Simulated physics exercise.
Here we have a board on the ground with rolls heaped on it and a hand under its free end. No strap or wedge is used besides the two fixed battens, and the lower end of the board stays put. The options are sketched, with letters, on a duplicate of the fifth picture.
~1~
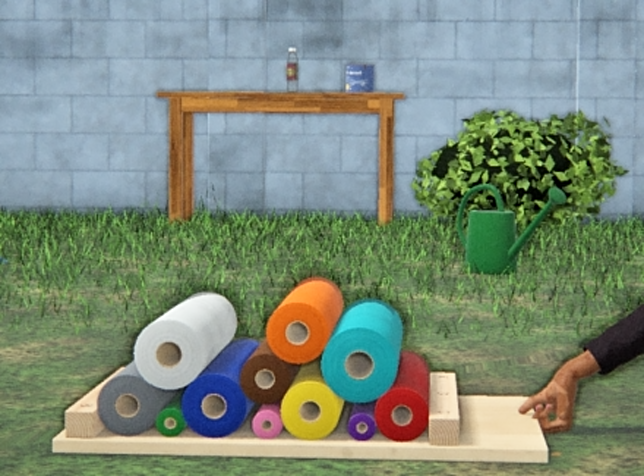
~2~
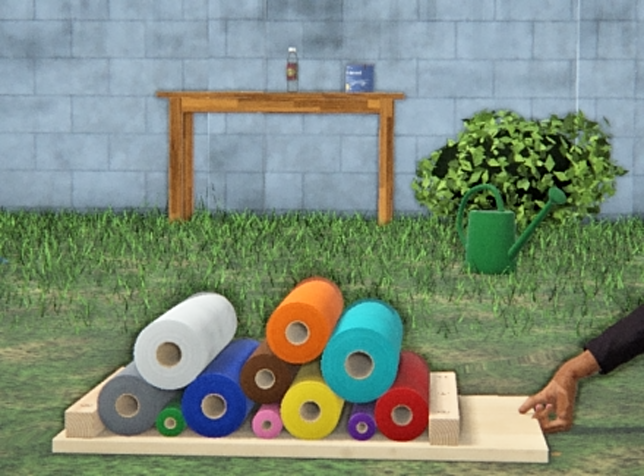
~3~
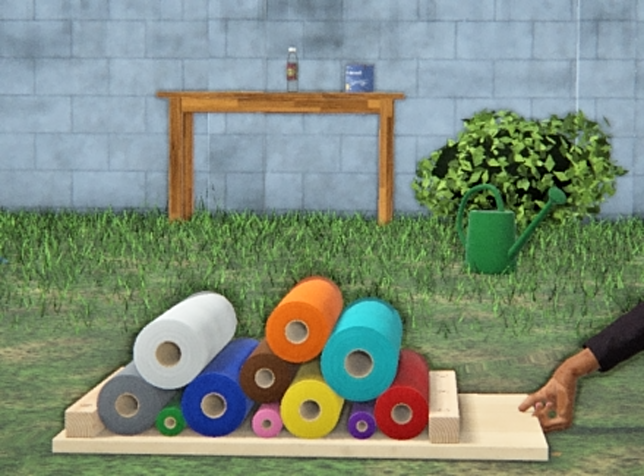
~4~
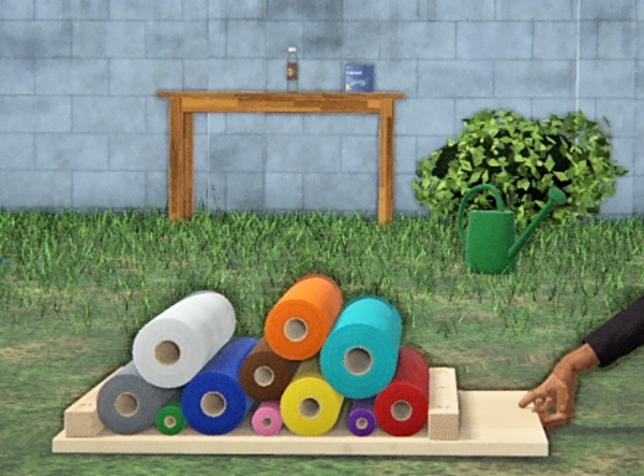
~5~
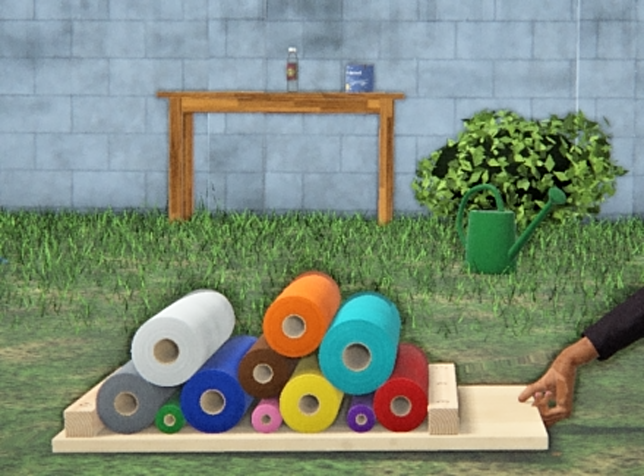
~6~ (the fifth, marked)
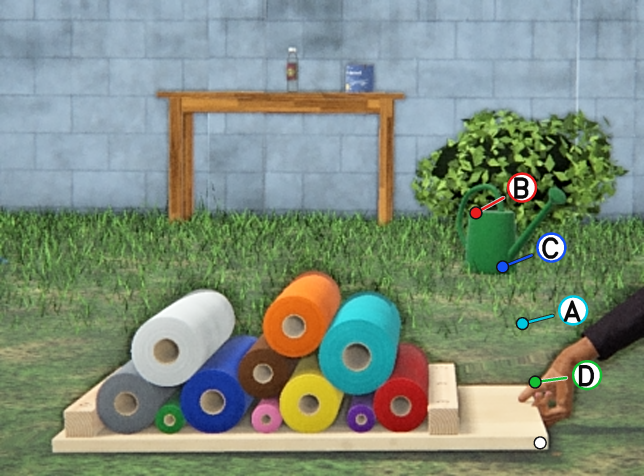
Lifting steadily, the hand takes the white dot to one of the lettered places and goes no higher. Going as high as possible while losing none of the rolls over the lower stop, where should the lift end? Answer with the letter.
Raise it to B.
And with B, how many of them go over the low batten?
It comes to none.
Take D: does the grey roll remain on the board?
The grey roll: Yes.
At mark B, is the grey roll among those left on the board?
Yes, with B.
On the copy, A at (523, 324); B at (476, 213); C at (502, 267); D at (535, 382); the white dot at (540, 443).
On B. First, board at 17°.
Then, board at 30°.
Finally, board at 30°, none over the low batten.
By contrast, A none over the low batten; C none over the low batten; D none over the low batten.
